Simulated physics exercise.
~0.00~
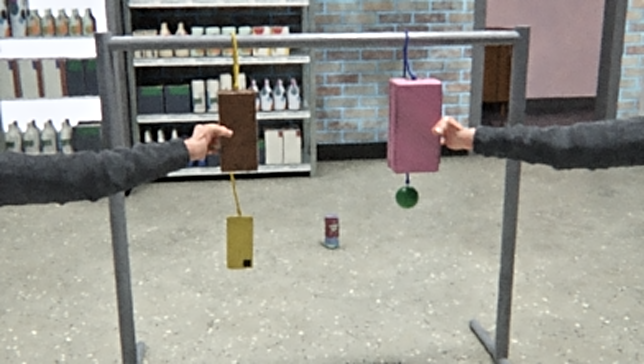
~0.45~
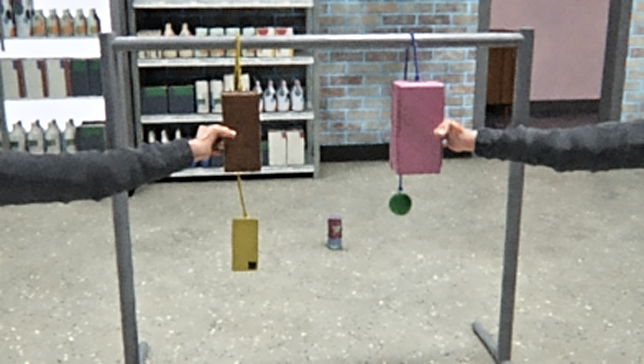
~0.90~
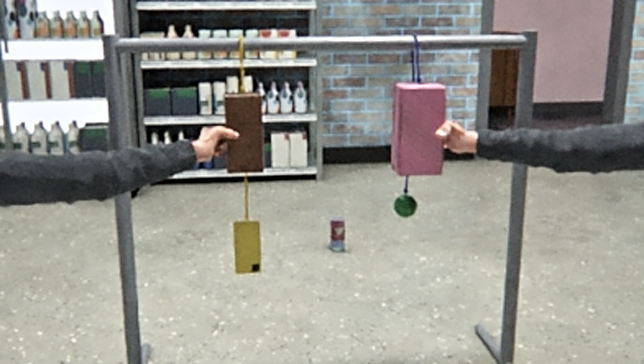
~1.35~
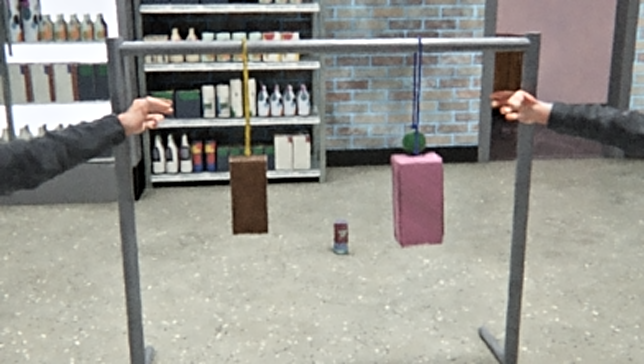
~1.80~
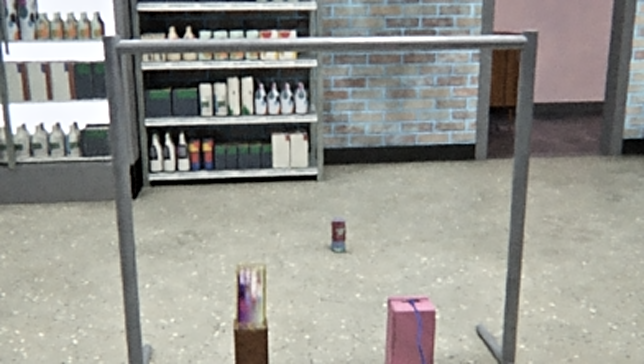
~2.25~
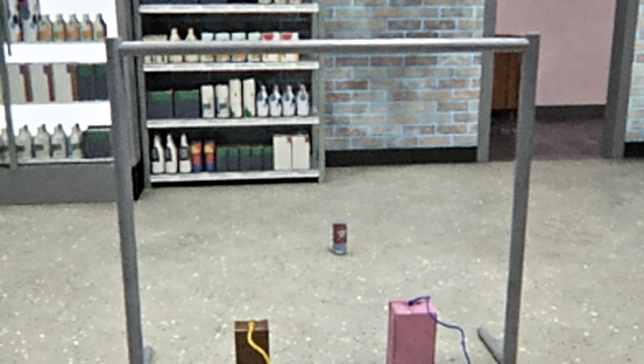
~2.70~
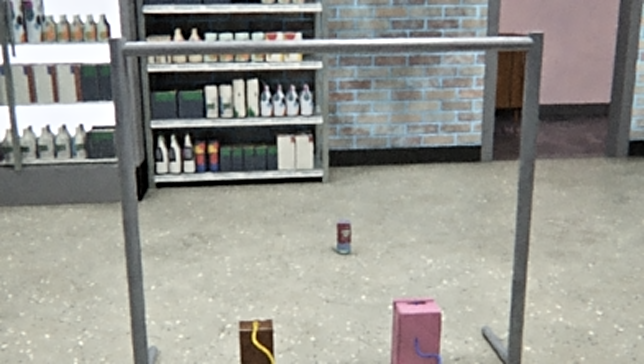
A brown brick and a pink case hung on laces over a metal rail, with a yellow phone and a green apple dangling below, until two hands let go and both blocks dropped, ending on the floor with their laces off the rail.
